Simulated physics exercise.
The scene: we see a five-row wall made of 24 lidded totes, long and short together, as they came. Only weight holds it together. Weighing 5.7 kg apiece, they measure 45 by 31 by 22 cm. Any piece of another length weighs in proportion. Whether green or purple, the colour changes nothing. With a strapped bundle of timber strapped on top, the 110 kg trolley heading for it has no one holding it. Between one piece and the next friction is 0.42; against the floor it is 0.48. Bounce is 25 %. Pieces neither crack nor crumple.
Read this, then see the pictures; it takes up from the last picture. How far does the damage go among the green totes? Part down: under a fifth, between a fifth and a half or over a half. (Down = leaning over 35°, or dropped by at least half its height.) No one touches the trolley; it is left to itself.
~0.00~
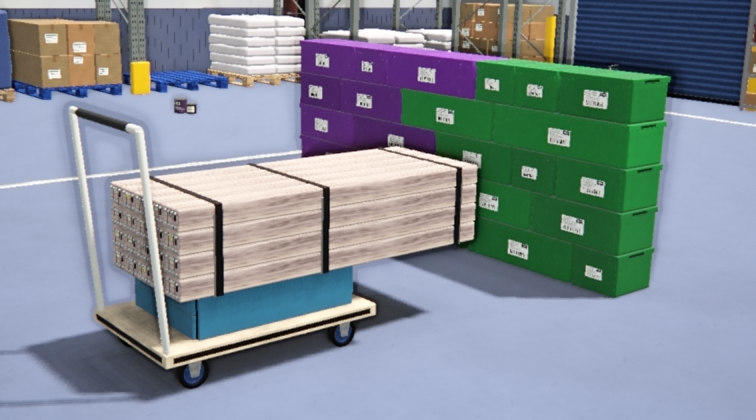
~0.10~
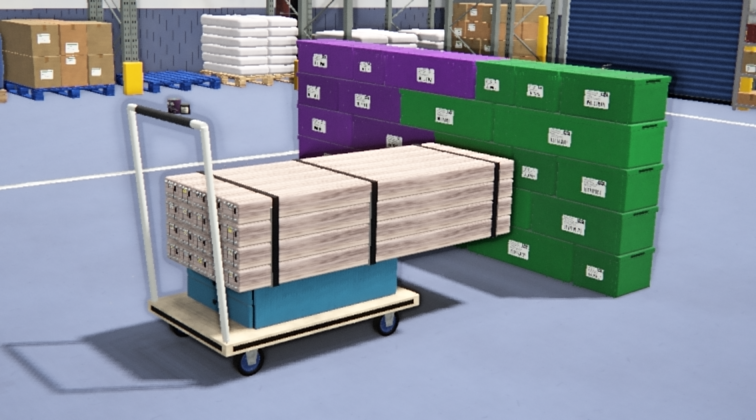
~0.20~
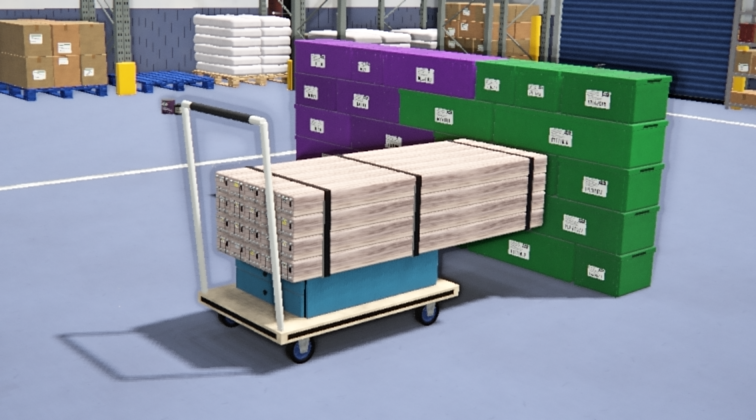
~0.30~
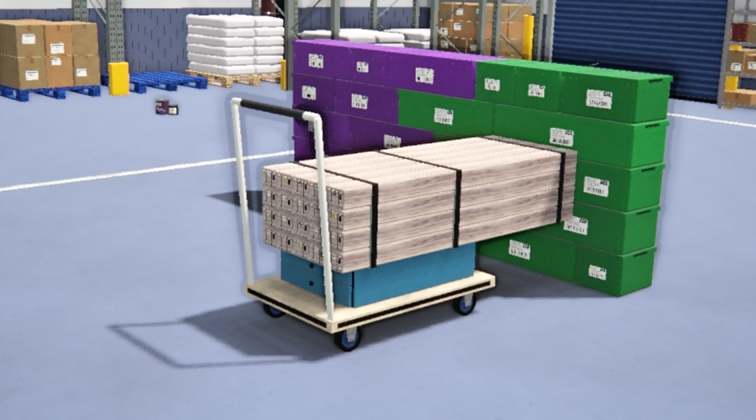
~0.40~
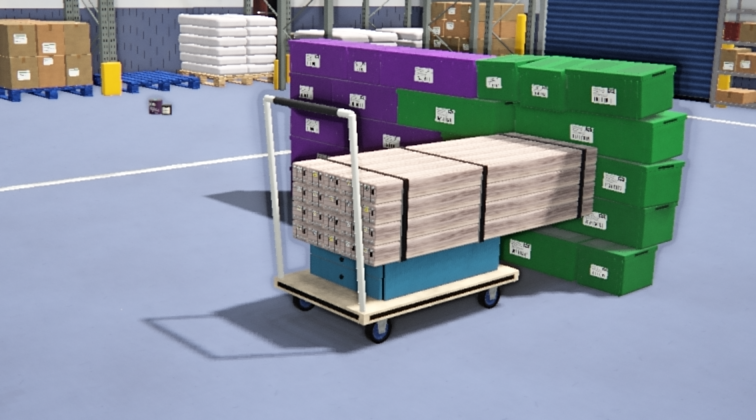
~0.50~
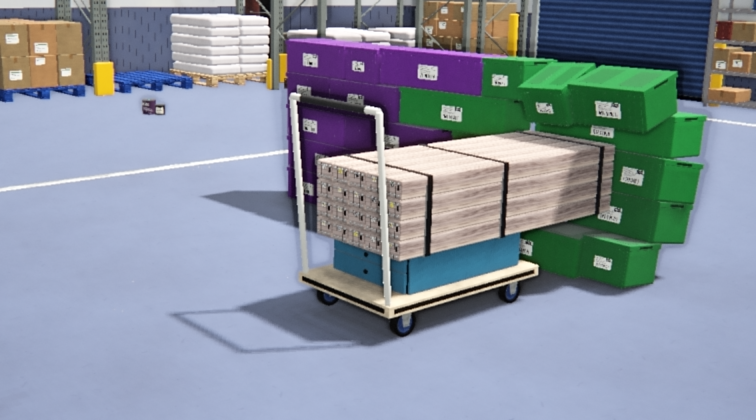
Of the lot, the part is beyond one half.
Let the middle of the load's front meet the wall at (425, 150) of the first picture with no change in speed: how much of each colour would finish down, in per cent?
Result - purple: 50 %; green: 60 %.
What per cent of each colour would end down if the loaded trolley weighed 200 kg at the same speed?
You'd get purple 10 and green 80 percent.
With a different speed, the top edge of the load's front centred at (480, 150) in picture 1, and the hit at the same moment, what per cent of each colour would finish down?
Purple 10%, green 80%.
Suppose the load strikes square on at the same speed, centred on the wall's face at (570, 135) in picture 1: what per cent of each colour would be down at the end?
In that case you'd see purple at 0 per cent and green at 50 per cent down.
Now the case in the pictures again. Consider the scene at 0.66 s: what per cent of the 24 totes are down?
10 per cent.
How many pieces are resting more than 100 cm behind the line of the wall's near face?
Some 6 pieces.
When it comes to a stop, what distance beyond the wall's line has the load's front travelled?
Offset past line: Approx. 80 cm.
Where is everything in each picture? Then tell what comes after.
In the first picture (we follow the side turned to the camera; the camera moves round a little), load (468, 190) 73 cm short of the wall; top green tote (534, 89); top purple tote (426, 74); no piece has moved.
Load (505, 184) 50 cm short of the wall; top green tote (535, 89), in the second picture.
Load (539, 178) 26 cm short of the wall; top green tote (535, 89), in the third picture.
Load (569, 173) 36 mm short of the wall; top green tote (536, 89), in the fourth picture.
Load (590, 169) 12 cm into the wall's line; top green tote (539, 90) tipped 8°; 9 stirred so far, in the fifth picture.
Load (608, 166) 26 cm into the wall's line; top green tote (543, 107) tipped 23°; top purple tote (427, 71) displaced 33 mm; 12 stirred so far, in the sixth picture.
Around 0.66 s, load 44 cm past the wall's line, still rolling; 2 of the 13 green totes down (2 of 24 in all colours); top green tote tipped 28°, 10 cm lower; top purple tote tipped 11°.
Around 0.96 s, load 73 cm past the wall's line, still rolling; 7 of the 13 green totes down (7 of 24 in all colours); top green tote 16 cm lower; top purple tote tipped 27°.
Around 1.44 s, load 89 cm past the wall's line, still rolling; 10 of the 13 green totes down (11 of 24 in all colours); top green tote 16 cm lower; top purple tote tipped 47°, 41 cm lower.
Finally (2.9 s), load 79 cm past the wall's line, stopped; 10 of the 13 green totes down (11 of 24 in all colours); top green tote 16 cm lower; top purple tote tipped 30°, 71 cm lower. That is 77 per cent. Seen by the last camera, middles, top green tote near (580, 105), top purple tote near (472, 154).
